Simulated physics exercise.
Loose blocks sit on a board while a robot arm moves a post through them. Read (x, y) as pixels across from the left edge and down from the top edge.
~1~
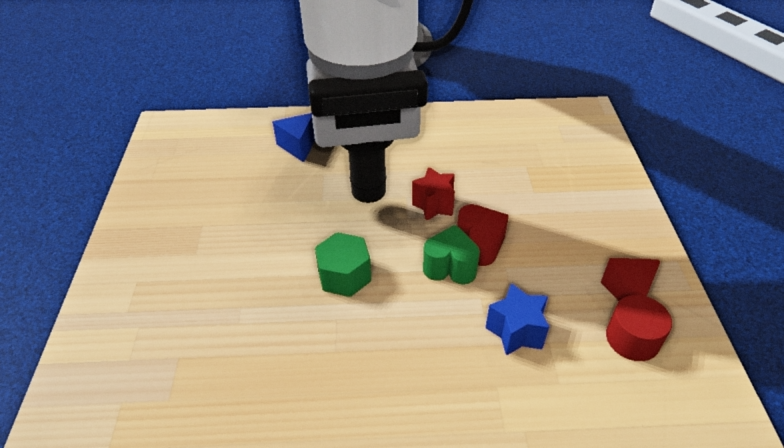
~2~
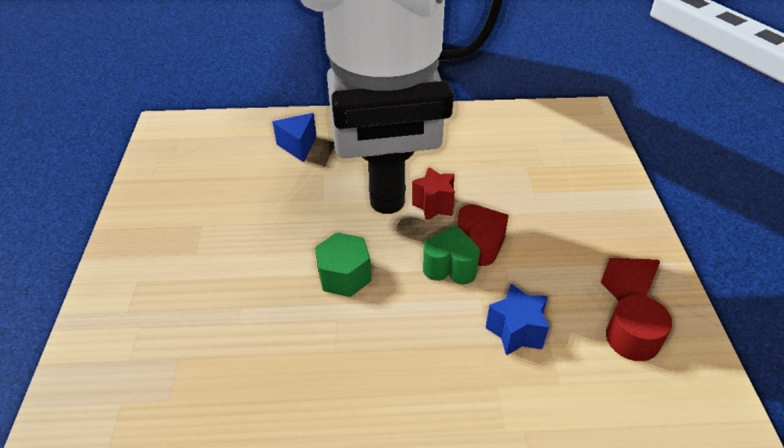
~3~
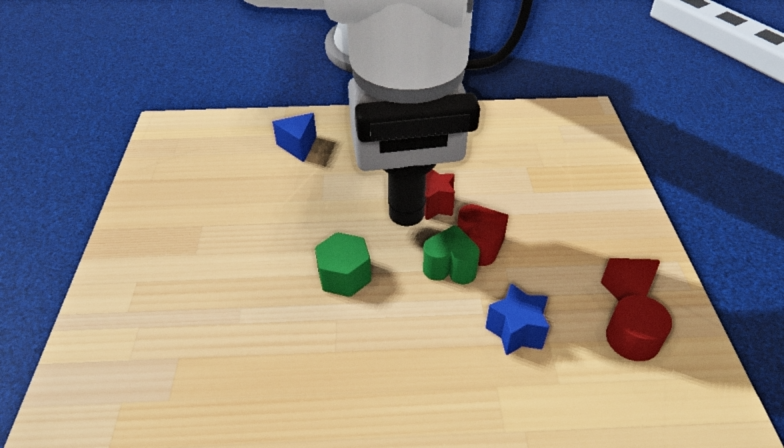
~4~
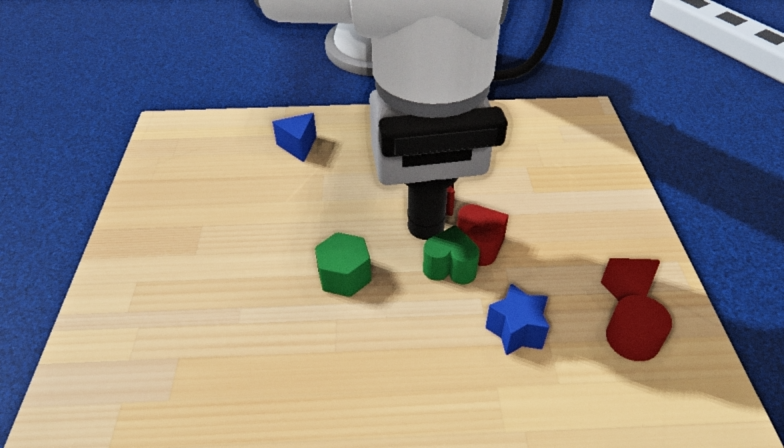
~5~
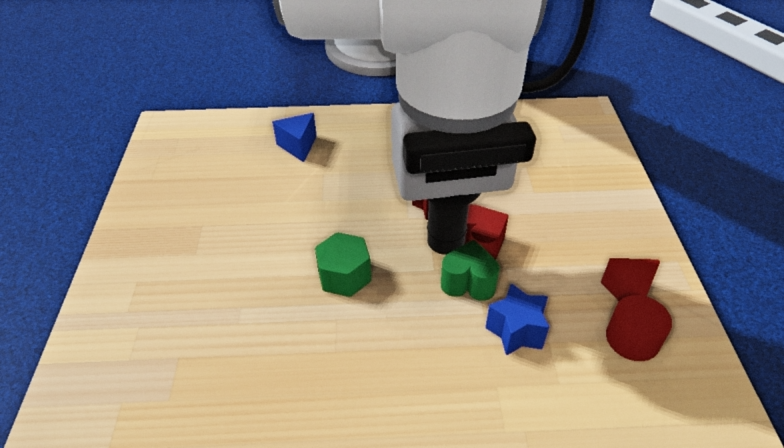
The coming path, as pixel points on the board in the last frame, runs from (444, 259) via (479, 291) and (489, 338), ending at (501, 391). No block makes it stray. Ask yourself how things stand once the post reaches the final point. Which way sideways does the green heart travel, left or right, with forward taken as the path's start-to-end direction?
It slides leftward.
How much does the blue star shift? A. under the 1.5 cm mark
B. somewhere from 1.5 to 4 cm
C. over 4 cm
I'll go with C - over 4 cm.
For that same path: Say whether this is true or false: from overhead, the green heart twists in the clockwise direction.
It is false.
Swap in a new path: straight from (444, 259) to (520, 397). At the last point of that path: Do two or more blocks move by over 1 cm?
That would be a yes.
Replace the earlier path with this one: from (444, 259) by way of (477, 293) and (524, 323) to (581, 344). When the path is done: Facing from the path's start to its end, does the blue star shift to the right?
In short: Yes.
What follows on the original path. One third of the way, post at (481, 275); green heart at (515, 292), turned 15° anticlockwise; red heart at (488, 222), turned 15° anticlockwise; blue star at (541, 326), turned 40° clockwise.
Two thirds of the way, post at (493, 322); green heart at (538, 328), turned 35° anticlockwise; red heart at (488, 222), turned 15° anticlockwise; blue star at (579, 356), turned 20° clockwise.
At the end, post at (505, 376); red star still; green heart at (546, 337), turned 55° anticlockwise; red heart at (488, 222), turned 15° anticlockwise; blue star at (594, 362), turned 15° clockwise.
